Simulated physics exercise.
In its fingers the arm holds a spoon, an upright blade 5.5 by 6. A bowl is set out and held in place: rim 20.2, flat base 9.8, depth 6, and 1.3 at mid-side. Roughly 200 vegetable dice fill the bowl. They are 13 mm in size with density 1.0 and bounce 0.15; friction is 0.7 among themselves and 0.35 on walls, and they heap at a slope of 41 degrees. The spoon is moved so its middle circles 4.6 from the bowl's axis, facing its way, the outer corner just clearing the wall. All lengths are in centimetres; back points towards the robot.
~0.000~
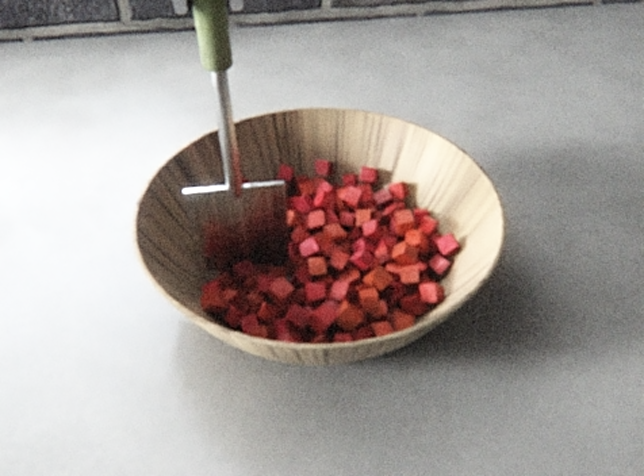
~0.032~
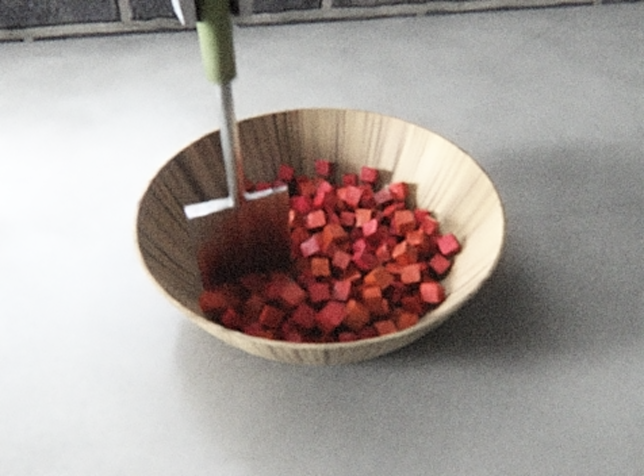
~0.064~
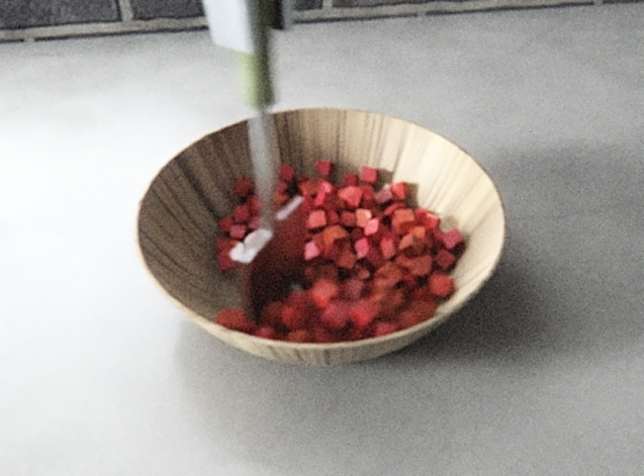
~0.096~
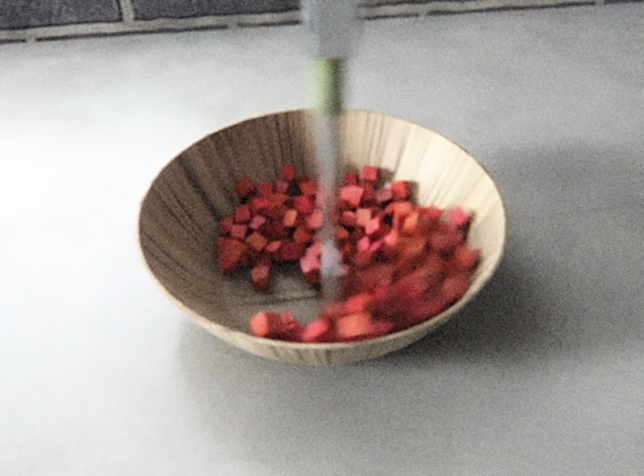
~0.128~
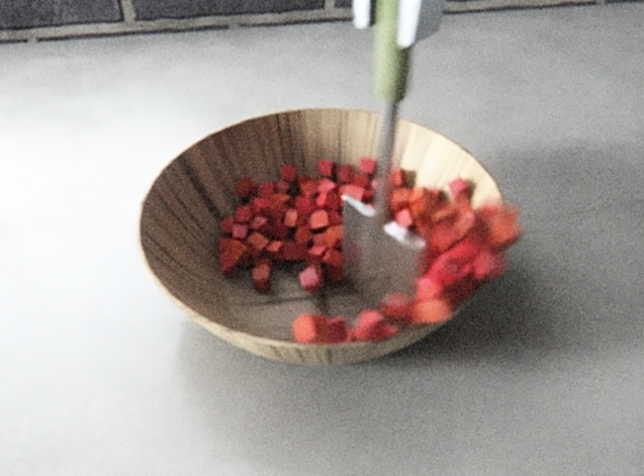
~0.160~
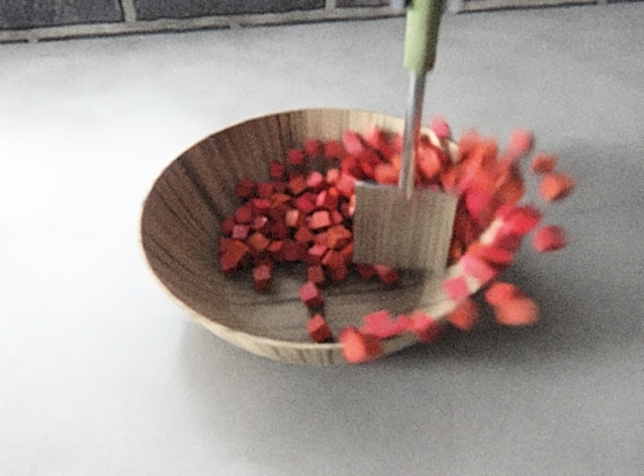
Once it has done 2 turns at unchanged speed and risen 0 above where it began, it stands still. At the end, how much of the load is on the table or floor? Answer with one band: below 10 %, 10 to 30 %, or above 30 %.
Above 30 %.
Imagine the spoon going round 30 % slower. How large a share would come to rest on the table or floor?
Then roughly 45 %.
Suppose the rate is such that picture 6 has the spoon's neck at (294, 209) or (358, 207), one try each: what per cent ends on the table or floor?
Close to 30 and 45 in a hundred.
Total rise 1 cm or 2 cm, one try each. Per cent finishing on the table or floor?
About 65 and 60 per cent.
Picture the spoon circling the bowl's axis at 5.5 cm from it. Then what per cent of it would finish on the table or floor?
Near 60 percent.
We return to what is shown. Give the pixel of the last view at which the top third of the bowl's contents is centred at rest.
At about (292, 262).
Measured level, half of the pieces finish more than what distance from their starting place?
About 28 centimetres.
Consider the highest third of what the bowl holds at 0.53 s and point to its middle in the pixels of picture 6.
Roughly pixel (430, 164).
By 0.35 s, 16° round, highest piece 10 above the table; 104 in the bowl, 42 on the table or floor, 52 in flight or on the tool.
By 0.53 s, 230° round, highest piece 8 above the table; 115 on the table or floor, 70 in the bowl, 13 in flight or on the tool.
By 0.82 s, 0° round, highest piece 3 above the table; 132 on the table or floor, 66 in the bowl.
By 1.52 s, 0° round, highest piece 3 above the table; 132 on the table or floor, 66 in the bowl.
Final count, 132 on the table or floor, 66 in the bowl. That is 67 % on the table or floor.
